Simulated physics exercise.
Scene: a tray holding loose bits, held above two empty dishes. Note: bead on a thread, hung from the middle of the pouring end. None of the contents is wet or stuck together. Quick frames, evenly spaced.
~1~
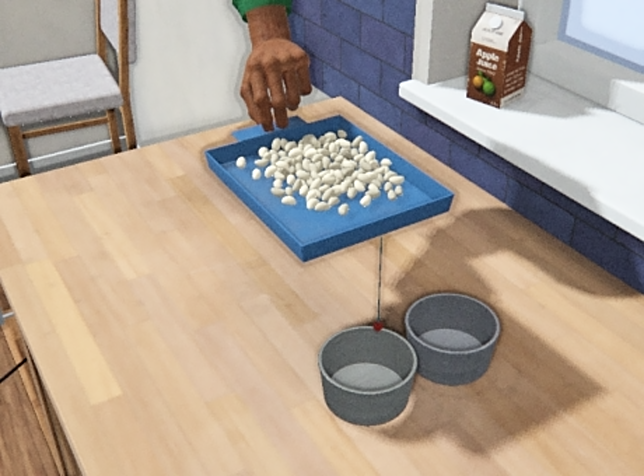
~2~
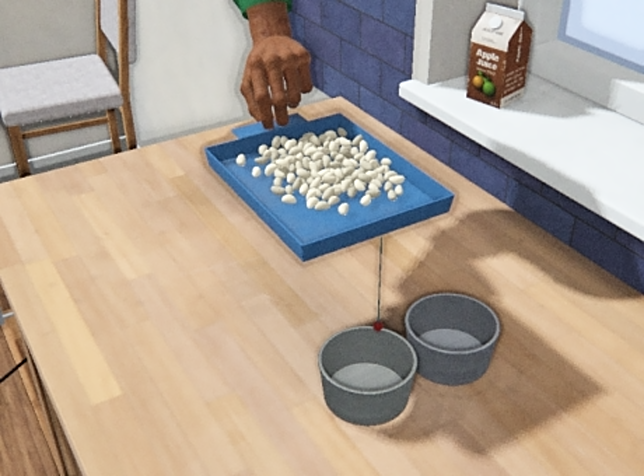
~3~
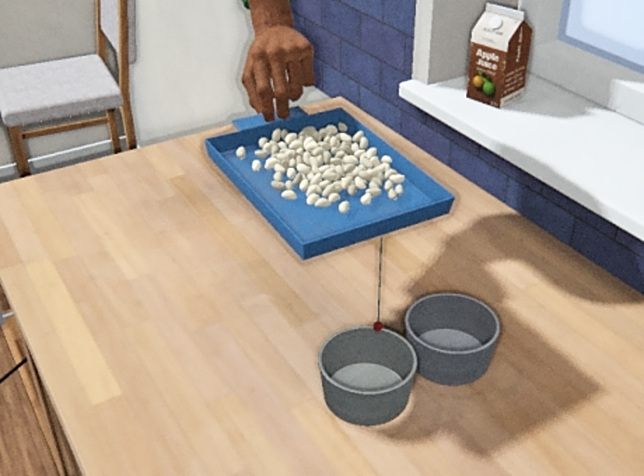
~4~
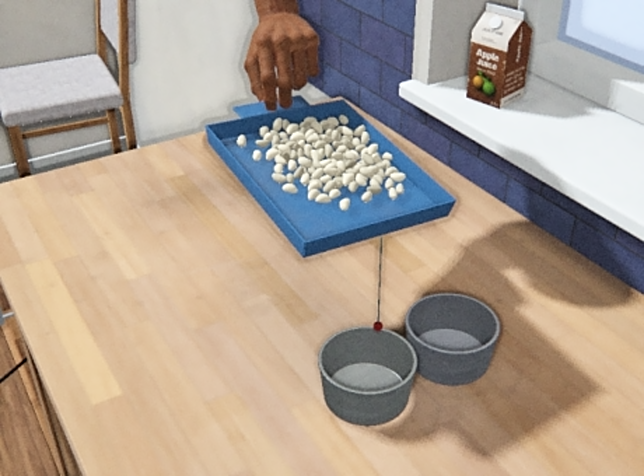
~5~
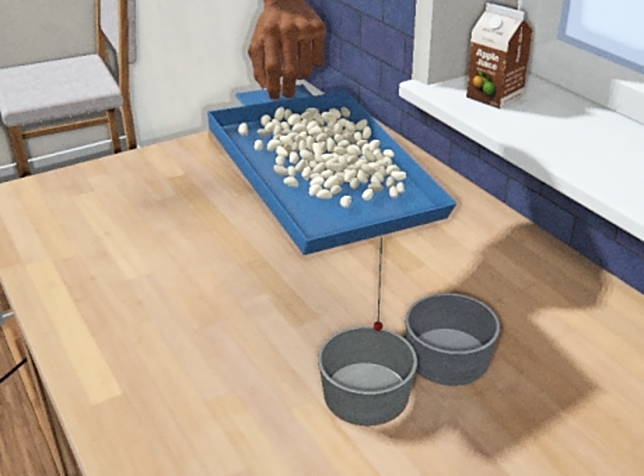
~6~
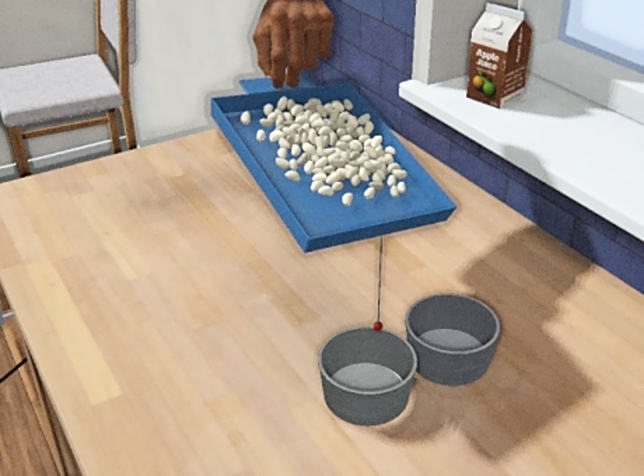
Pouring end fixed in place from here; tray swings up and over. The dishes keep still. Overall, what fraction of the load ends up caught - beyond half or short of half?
The dishes save the greater portion.
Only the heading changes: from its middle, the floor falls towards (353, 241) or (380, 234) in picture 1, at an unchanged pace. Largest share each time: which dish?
For the first place it's the left-side dish, for the second the left-side dish.
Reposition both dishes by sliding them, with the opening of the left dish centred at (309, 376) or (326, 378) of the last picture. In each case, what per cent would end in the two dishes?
The first try gives 30 per cent, the second 40 per cent.
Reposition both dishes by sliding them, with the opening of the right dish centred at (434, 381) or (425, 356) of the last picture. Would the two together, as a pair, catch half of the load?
Result, first setup: A minority share; second setup: A minority share.
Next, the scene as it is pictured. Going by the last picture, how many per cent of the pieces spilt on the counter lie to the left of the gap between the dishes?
Near 10 in a hundred.
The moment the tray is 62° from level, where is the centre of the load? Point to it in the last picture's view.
Look about (406, 170) in the last picture.
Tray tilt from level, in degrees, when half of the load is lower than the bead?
Somewhere near 110 degrees, I'd say.
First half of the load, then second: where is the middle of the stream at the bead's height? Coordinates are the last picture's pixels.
Initially about (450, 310); subsequently about (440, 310).
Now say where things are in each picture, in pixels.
In the first picture, corners of the pouring end at (303, 244) and (450, 193), level; middle of the load at (332, 168), white beans; left dish at (394, 402); right dish at (480, 363); bead on its thread at (378, 326).
In the second picture, corners of the pouring end at (303, 243) and (451, 194), level; middle of the load at (332, 167).
In the third picture, corners of the pouring end at (304, 242) and (451, 196), tipped barely, lowest at the right corner; middle of the load at (328, 157).
In the fourth picture, corners of the pouring end at (306, 240) and (452, 199), tipped a little, lowest at the right corner; middle of the load at (329, 151).
In the fifth picture, corners of the pouring end at (308, 238) and (453, 202), tipped a little, lowest at the right corner; middle of the load at (331, 145).
In the sixth picture, corners of the pouring end at (310, 236) and (453, 205), tipped clearly, lowest at the right corner; middle of the load at (334, 139); left dish at (394, 402); right dish at (480, 363).
Soon, tray tipped steeply; nearly all on the tray; a stray few in the air.
A while on, tray tipped past a quarter turn; most on the tray; a small part in the right dish; a stray few outside both; a stray few in the air.
Towards the end, tray tipped past a quarter turn; a stray few in the left dish; most in the right dish; about a quarter outside both.
Finally, tray tipped past a quarter turn; a stray few in the left dish; most in the right dish; about a quarter outside both.
